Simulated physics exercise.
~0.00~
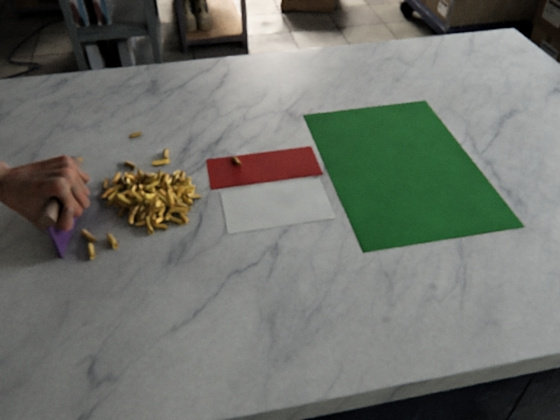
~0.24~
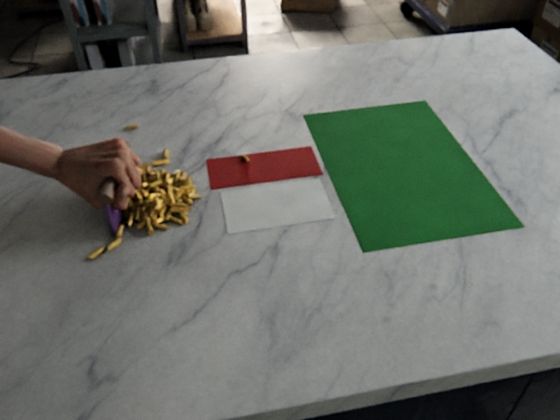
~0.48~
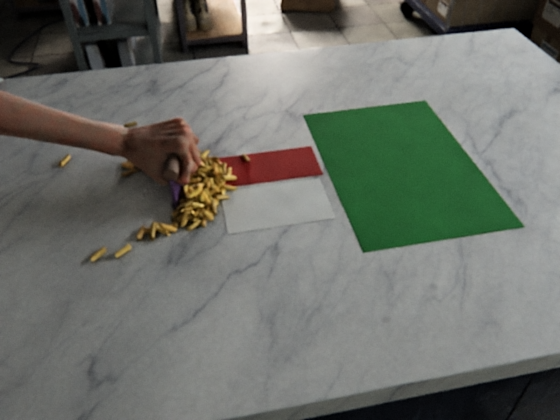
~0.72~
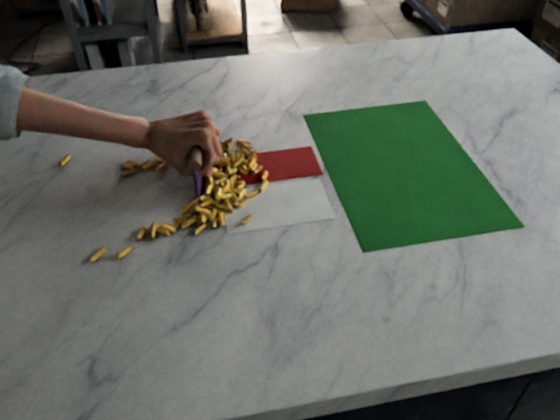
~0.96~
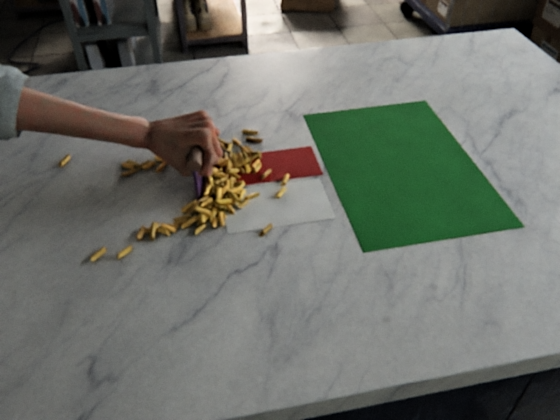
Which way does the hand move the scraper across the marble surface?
The hand moves the scraper to the right, pushing the yellow pieces towards the coloured sheets.
